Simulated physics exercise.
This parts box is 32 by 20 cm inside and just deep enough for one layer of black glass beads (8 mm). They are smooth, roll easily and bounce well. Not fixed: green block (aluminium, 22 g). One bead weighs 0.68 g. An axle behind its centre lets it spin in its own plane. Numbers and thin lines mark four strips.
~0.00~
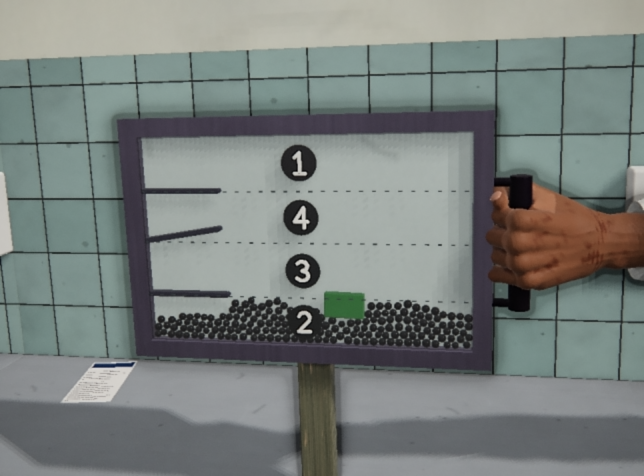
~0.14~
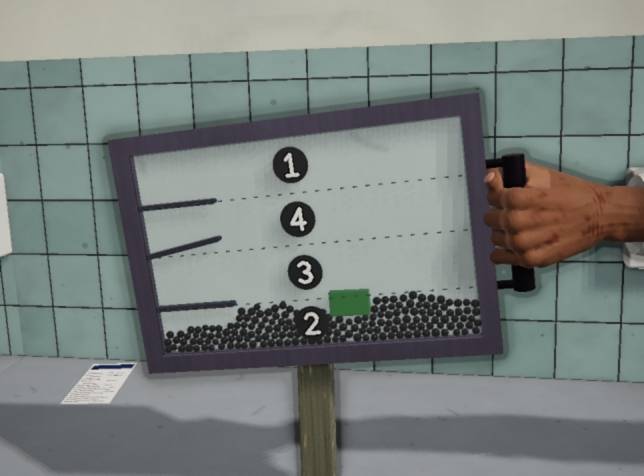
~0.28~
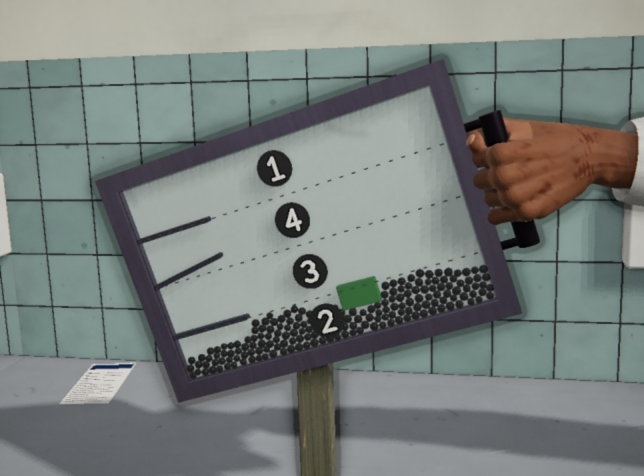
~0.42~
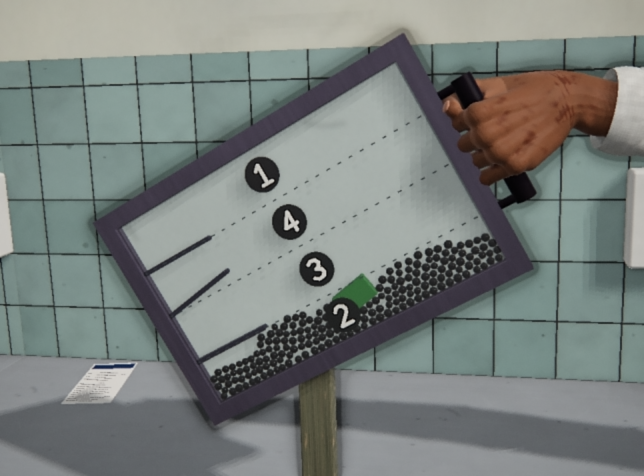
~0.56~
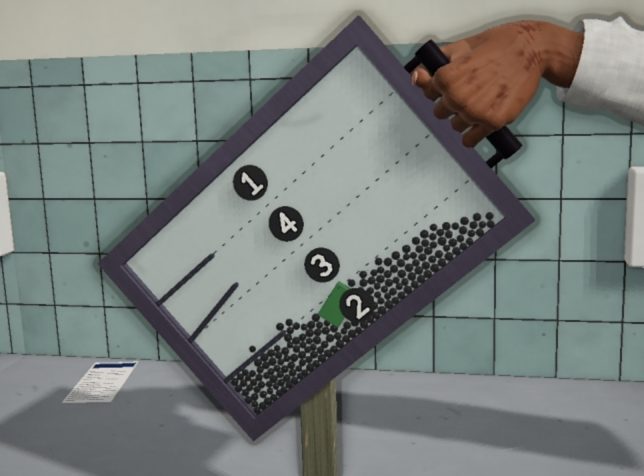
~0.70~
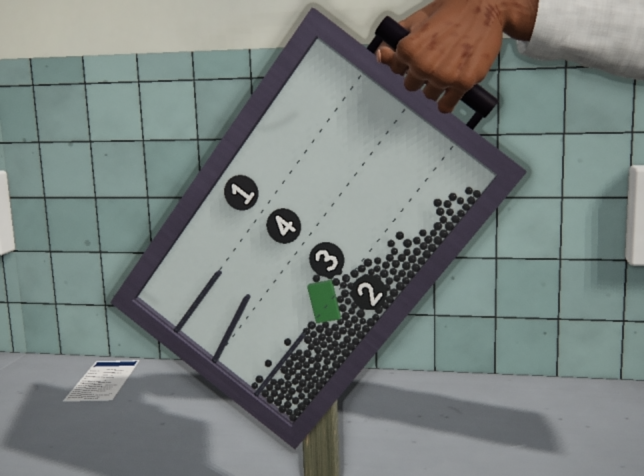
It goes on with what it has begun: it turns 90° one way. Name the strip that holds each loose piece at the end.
Green block: 3.
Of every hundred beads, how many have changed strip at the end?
About 50 per cent.
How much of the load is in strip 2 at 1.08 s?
Roughly 60 per cent.
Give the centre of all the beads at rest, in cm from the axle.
Some 5 cm right and 10 cm below.
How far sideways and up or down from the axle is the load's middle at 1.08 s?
About 5 cm right and 9 cm below.
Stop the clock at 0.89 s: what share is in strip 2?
Roughly 80 per cent.
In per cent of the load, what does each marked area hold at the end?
Strip 1: 0; strip 2: 50; strip 3: 35; strip 4: 10.
By 0.89 s, it stands 67° anticlockwise; the beads' middle is 4 cm right of and 8 cm below the centre; no. 2, 80 %, no. 3, 20 %; green block in no. 3.
By 1.08 s, it stands 83° anticlockwise; the beads' middle is 5 cm right of and 9 cm below the centre; no. 2, 60 %, no. 3, 40 %, no. 4, 5 %; green block in no. 3.
By 1.24 s, it stands 90° anticlockwise; the beads' middle is 5 cm right of and 9 cm below the centre; no. 2, 50 %, no. 3, 40 %, no. 4, 5 %; green block in no. 3.
Settled by 2.3 s, it stands 90° anticlockwise; no. 1, 0 %, no. 2, 50 %, no. 3, 35 %, no. 4, 10 %; green block in no. 3.
